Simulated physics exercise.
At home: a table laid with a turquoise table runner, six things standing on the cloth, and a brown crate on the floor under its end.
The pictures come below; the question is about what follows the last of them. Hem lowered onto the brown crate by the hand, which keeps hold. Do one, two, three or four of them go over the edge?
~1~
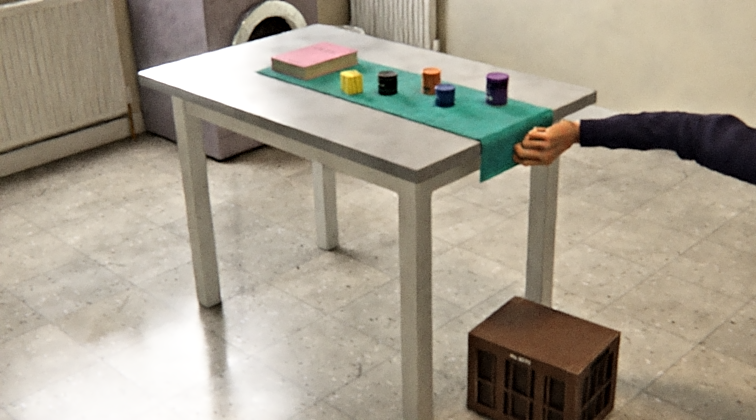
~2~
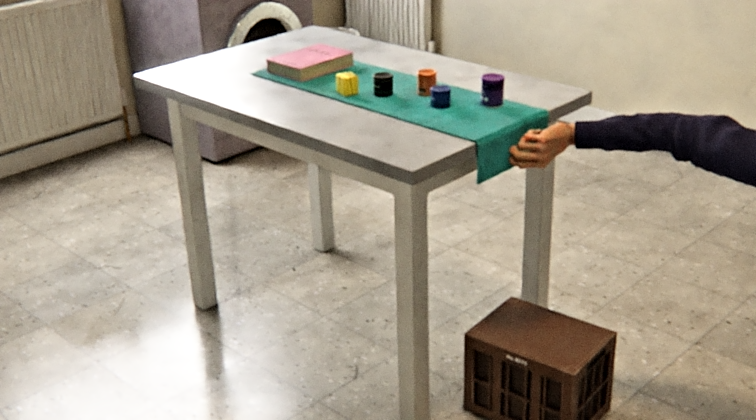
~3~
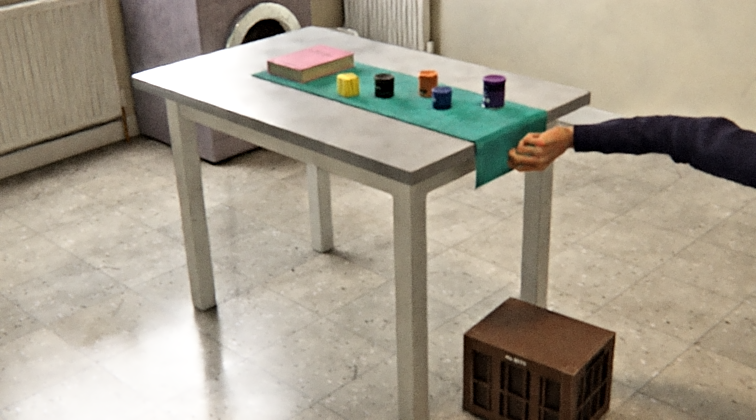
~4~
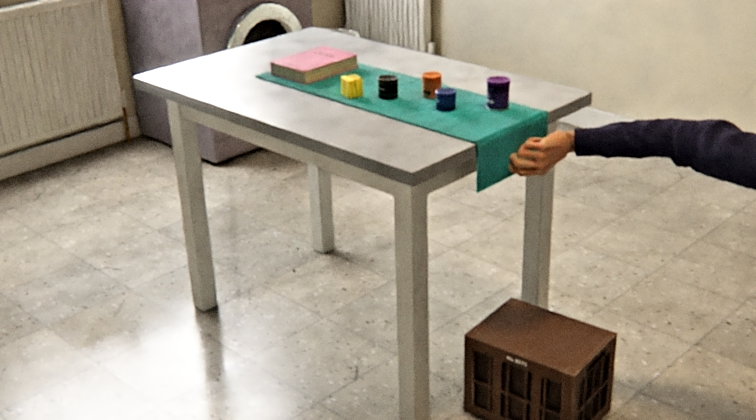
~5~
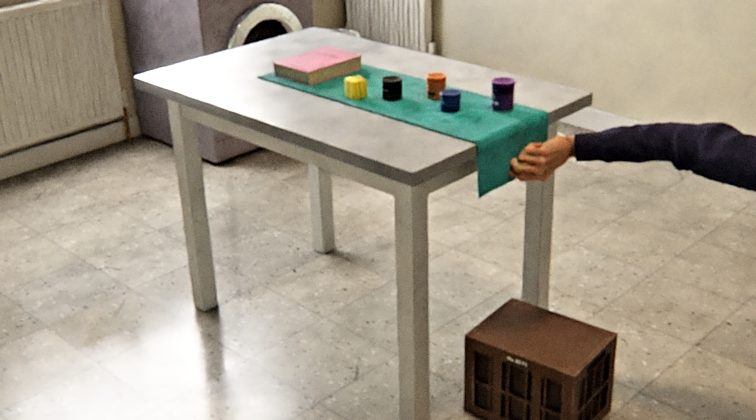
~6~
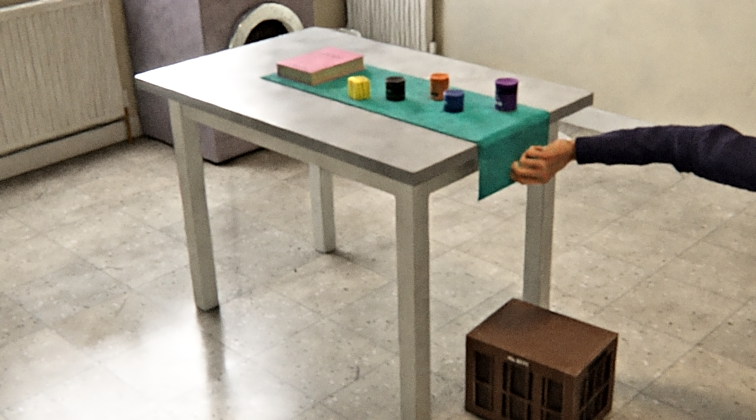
Four of them do.
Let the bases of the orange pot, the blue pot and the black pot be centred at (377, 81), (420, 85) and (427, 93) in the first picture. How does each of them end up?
The orange pot will stay where it is, the blue pot will end up down, and the black pot will end up down.
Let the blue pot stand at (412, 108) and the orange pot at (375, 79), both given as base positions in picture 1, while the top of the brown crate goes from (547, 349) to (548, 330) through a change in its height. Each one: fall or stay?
The blue pot drops off; the orange pot remains up.
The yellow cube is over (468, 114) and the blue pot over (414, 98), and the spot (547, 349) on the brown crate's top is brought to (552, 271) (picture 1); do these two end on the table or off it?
First the yellow cube: It ends off the top. Then the blue pot: It is still up there.
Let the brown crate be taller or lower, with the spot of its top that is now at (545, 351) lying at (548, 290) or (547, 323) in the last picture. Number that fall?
That would be 2 and 3.
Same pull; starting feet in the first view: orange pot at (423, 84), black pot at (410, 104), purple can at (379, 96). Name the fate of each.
The orange pot is carried off; the black pot comes down; the purple can comes down.
A little later, hem near (514, 214); all still up.
Next, hem near (514, 271); purple can and blue pot gone.
Later still, hem on the crate; purple can, blue pot, orange pot and black pot gone.
When it is over, hem on the crate; purple can, blue pot, orange pot and black pot gone. It carries off four.
